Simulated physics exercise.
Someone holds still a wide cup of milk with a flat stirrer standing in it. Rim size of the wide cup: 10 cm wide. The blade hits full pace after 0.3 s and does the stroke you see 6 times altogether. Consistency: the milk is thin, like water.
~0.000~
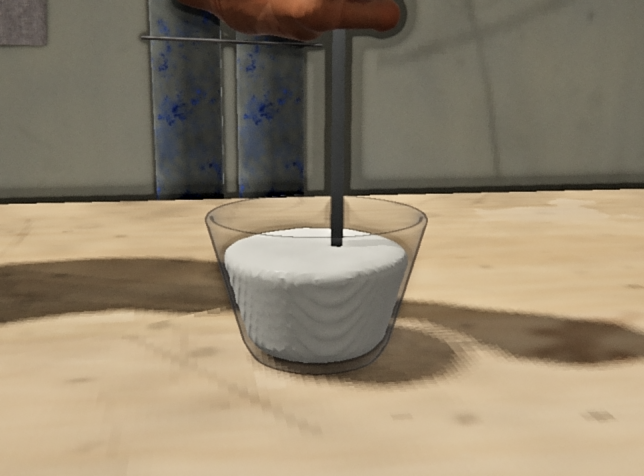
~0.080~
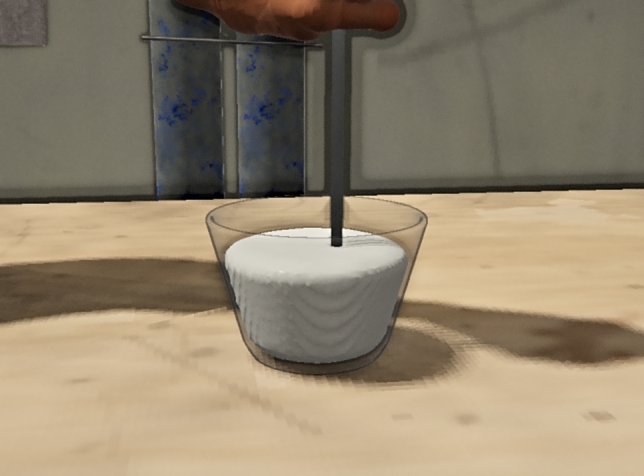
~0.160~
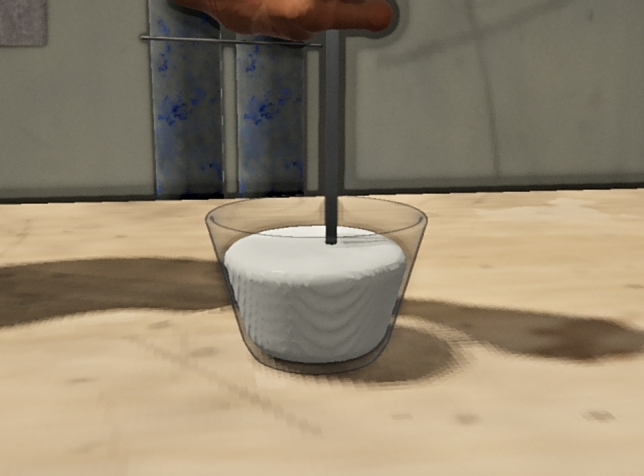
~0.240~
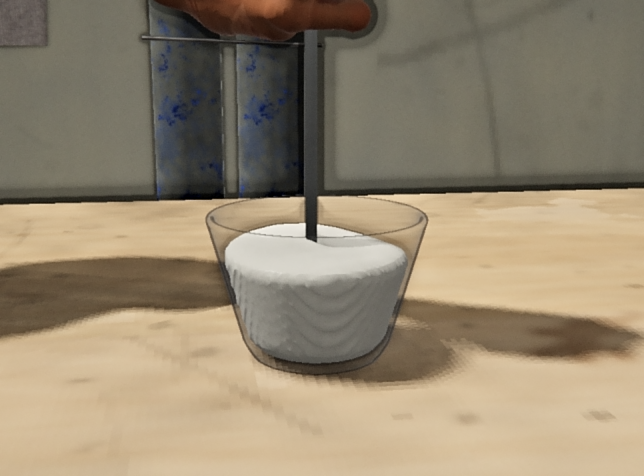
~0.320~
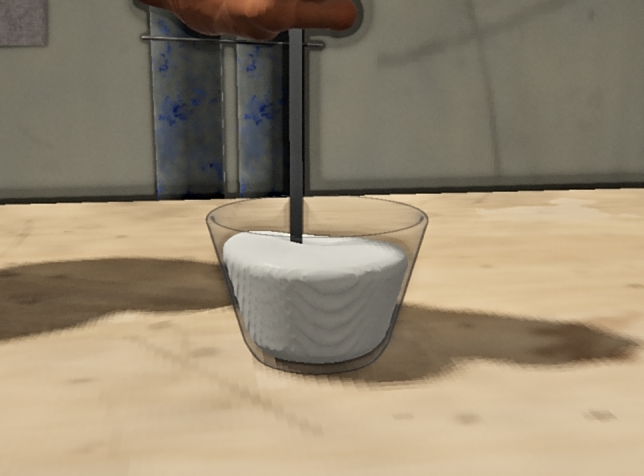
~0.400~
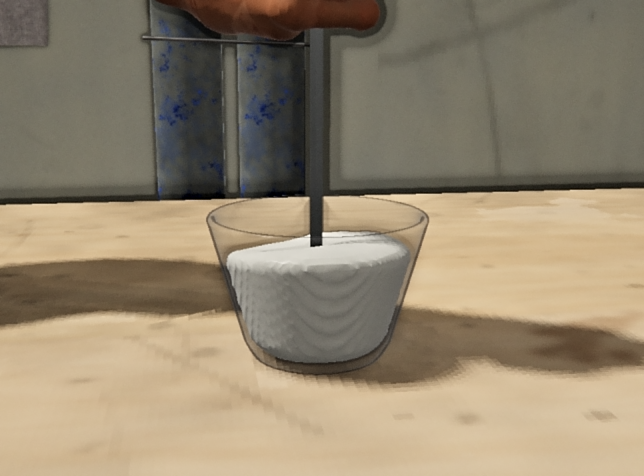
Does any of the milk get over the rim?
You'll get away clean.
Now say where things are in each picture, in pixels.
The stem is at (338, 84); surface from (223, 253) to (405, 246); the rim runs from (208, 222) to (420, 216), in the first picture.
The stem is at (338, 84); surface from (223, 252) to (406, 246), in the second picture.
The stem is at (332, 84); surface from (222, 252) to (405, 245), in the third picture.
The stem is at (311, 84); surface from (223, 250) to (405, 249), in the fourth picture.
The stem is at (296, 84); surface from (221, 243) to (406, 248), in the fifth picture.
The stem is at (317, 85); surface from (224, 253) to (408, 242), in the sixth picture.
By 0.91 s 0 ml is over the rim.
By 1.42 s 0 ml is over the rim.
By 1.94 s 0 ml is over the rim.
By 2.45 s 0 ml is over the rim.
At rest 0 ml is over the rim.
